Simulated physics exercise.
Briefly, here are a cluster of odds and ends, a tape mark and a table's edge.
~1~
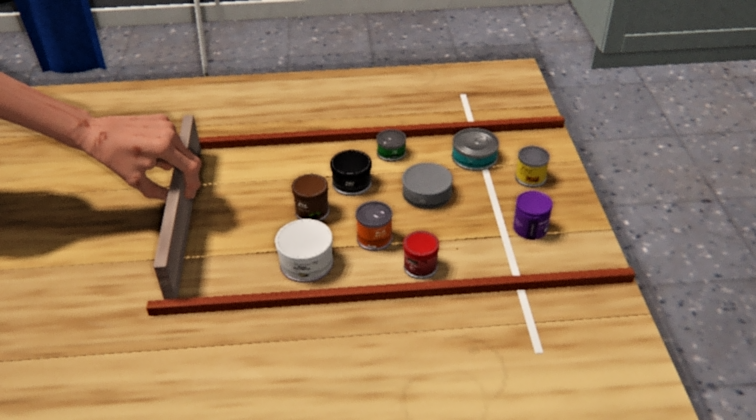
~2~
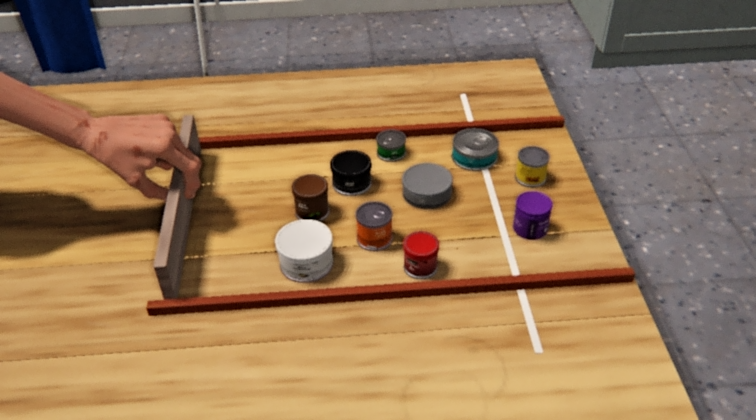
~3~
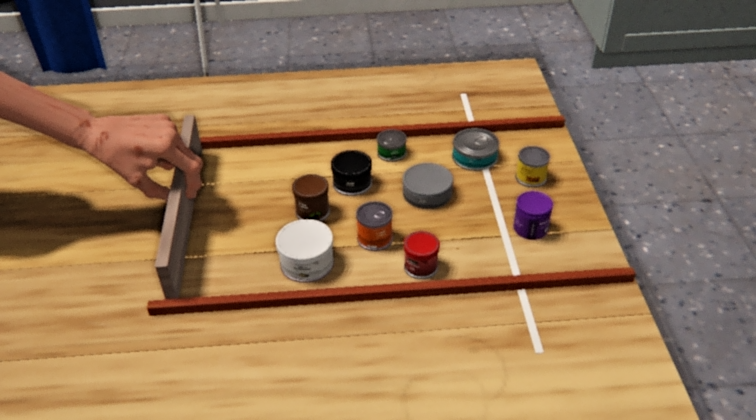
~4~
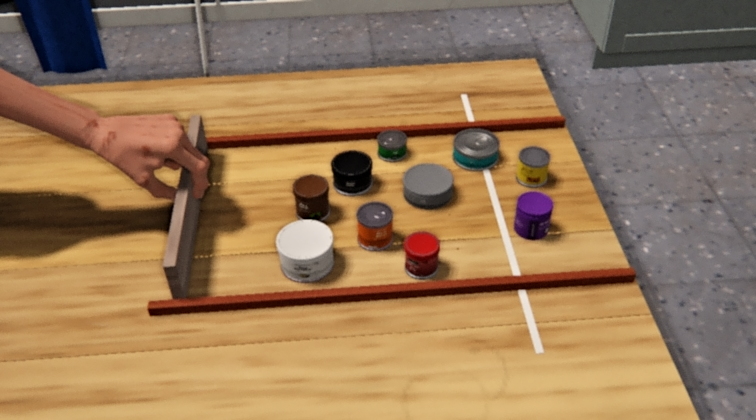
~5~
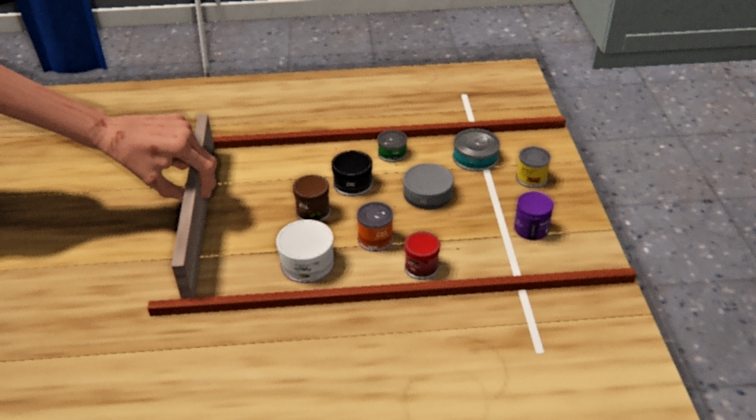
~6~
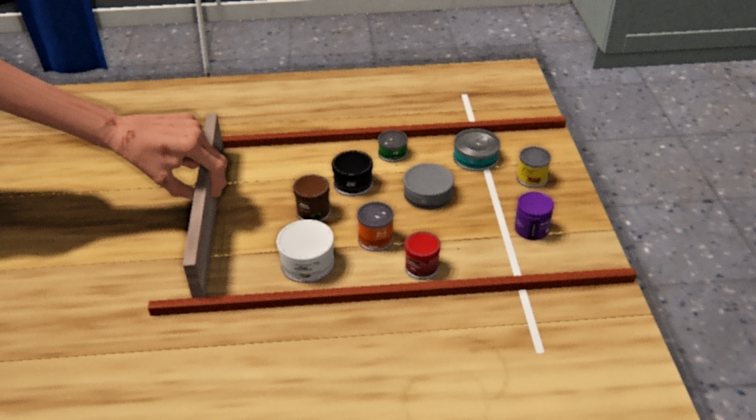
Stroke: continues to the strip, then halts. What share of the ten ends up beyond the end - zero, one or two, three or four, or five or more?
What ends up beyond the end is zero of them.
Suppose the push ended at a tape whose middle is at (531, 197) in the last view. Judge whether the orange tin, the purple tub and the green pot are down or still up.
Orange tin stays put, purple tub stays put, green pot stays put.
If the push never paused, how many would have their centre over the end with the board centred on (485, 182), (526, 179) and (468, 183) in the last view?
In that order 0, 1 and 0.
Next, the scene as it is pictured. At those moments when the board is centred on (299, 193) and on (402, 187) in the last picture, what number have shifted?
Answer - first 2, then 7.
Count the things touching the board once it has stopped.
4 of them.
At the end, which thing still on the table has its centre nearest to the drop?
Ending up nearest is the yellow tin.
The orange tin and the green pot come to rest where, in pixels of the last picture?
In the last picture the orange tin sits around (532, 203) and the green pot around (494, 138).
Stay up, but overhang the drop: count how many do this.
That'd be 1.
Early on, none off yet; yellow tin at rest near (534, 167); purple tub at rest near (534, 216); turquoise tin at rest near (477, 150).
A while later, none off yet; yellow tin at rest near (534, 167); purple tub at rest near (534, 216); turquoise tin moving near (485, 148).
Finally, the number that fall off is zero.
